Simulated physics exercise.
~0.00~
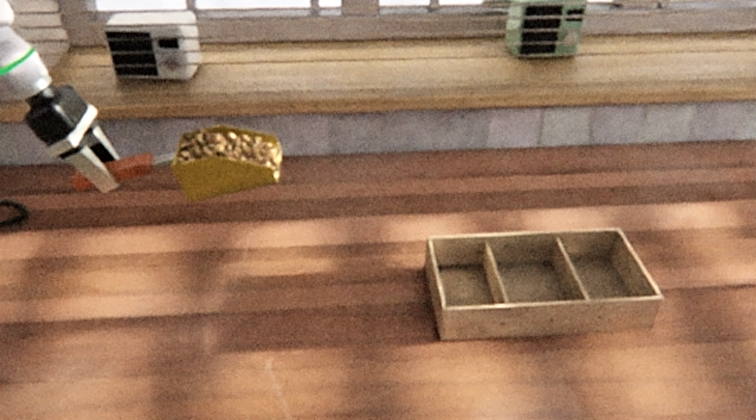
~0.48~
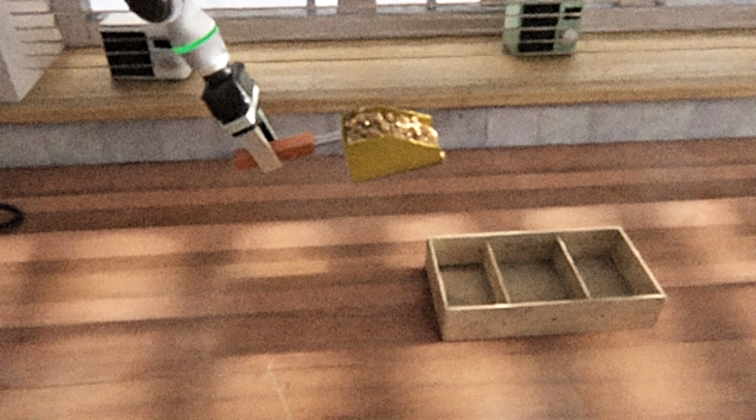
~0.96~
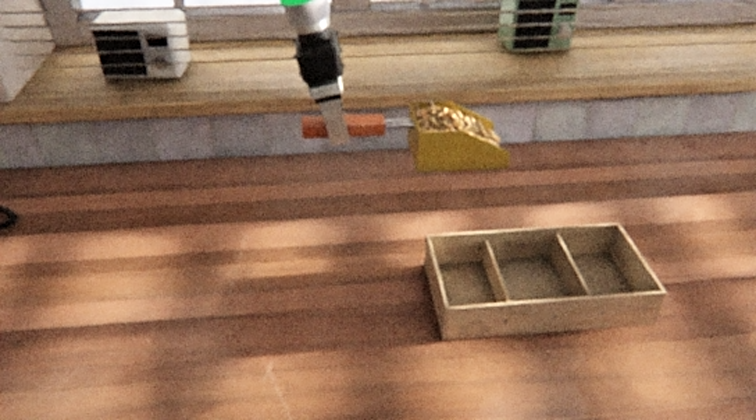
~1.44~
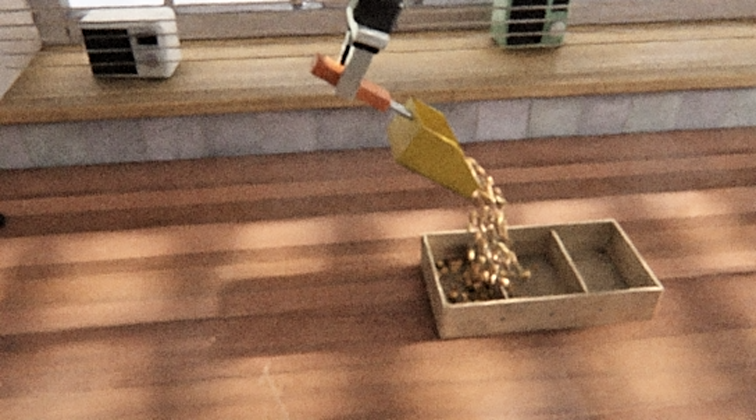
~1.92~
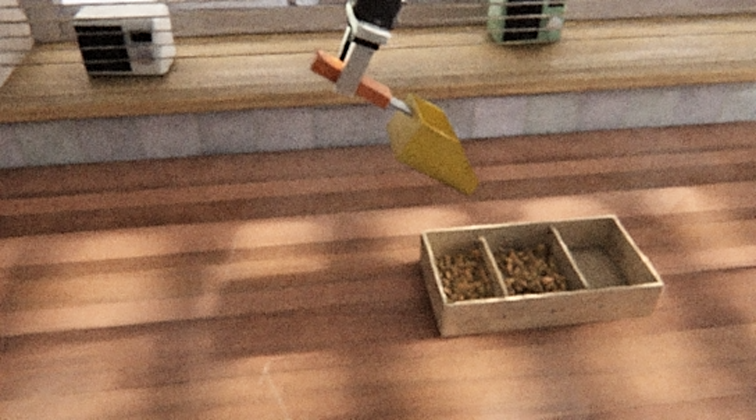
A robot arm carries a yellow scoop right and tips chickpeas into two box compartments.
